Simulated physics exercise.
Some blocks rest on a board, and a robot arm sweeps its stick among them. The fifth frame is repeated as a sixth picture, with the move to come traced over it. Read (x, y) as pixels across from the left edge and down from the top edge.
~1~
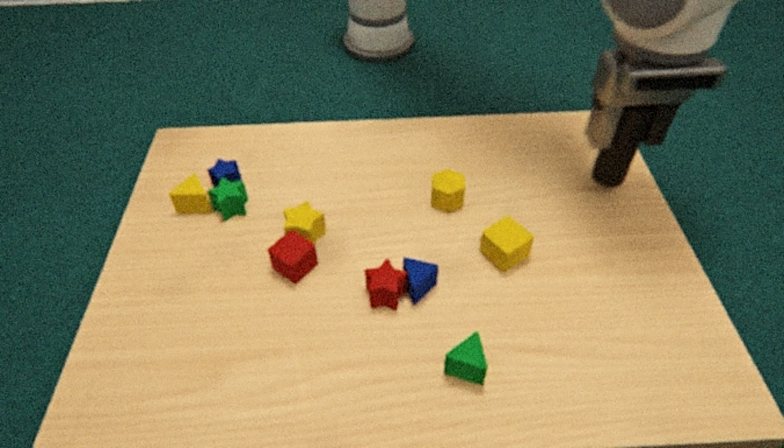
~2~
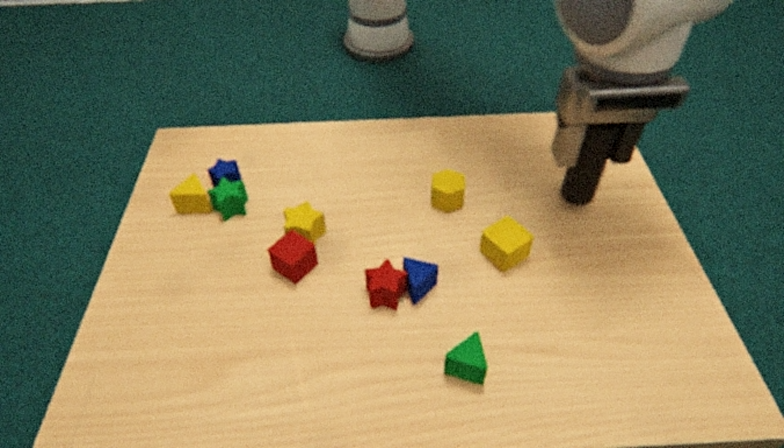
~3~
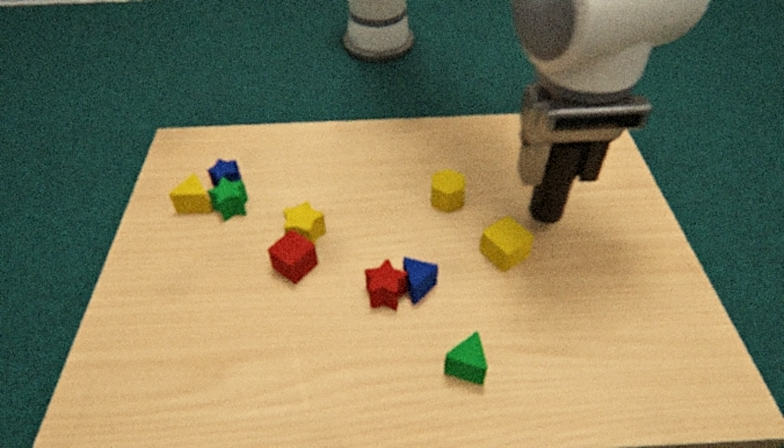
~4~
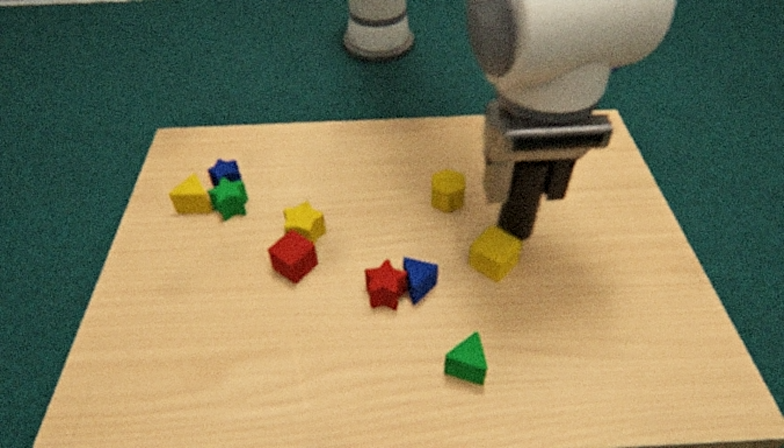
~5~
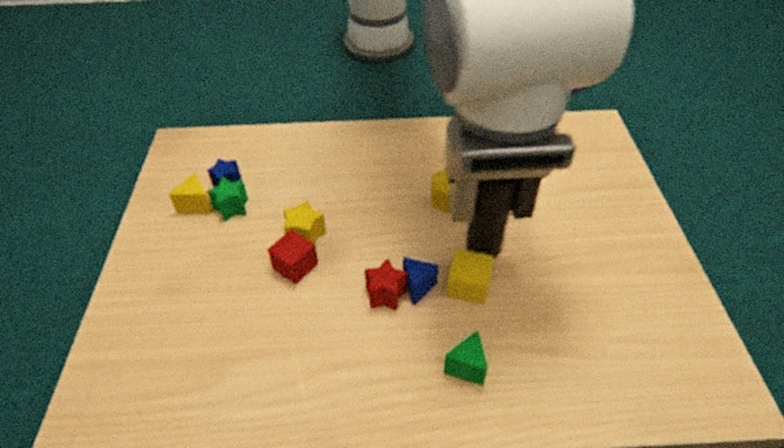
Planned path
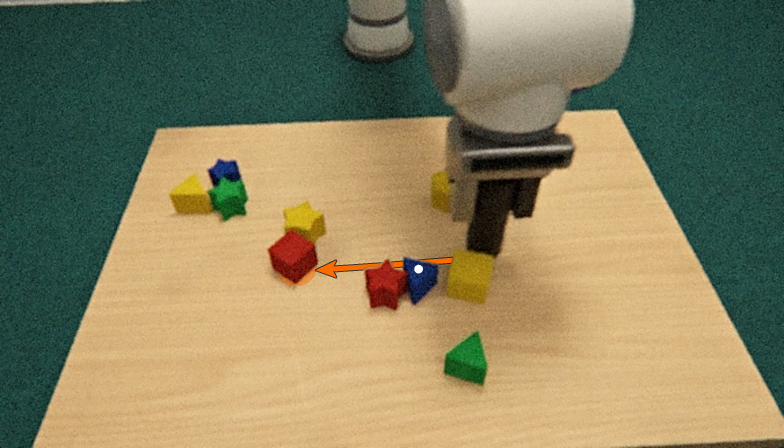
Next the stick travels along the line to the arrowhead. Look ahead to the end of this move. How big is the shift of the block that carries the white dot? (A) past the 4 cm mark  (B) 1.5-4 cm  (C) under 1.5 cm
It's C.
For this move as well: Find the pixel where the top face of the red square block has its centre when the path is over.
At pixel (259, 245).
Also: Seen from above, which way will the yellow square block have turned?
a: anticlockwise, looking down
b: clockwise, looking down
My answer is option a.
Drawn move, from (482, 258) directly to (298, 271); the dot is on the blue triangular piece.
One third of the way, stick at (421, 253); yellow square block at (464, 272), turned 20° anticlockwise.
Two thirds of the way, stick at (358, 257); red star block at (376, 278), turned 40° anticlockwise; yellow square block at (464, 272), turned 20° anticlockwise.
At the end, stick at (296, 261); red square block at (259, 245); red star block at (376, 278), turned 40° anticlockwise; blue triangular piece still; yellow square block at (464, 272), turned 20° anticlockwise.
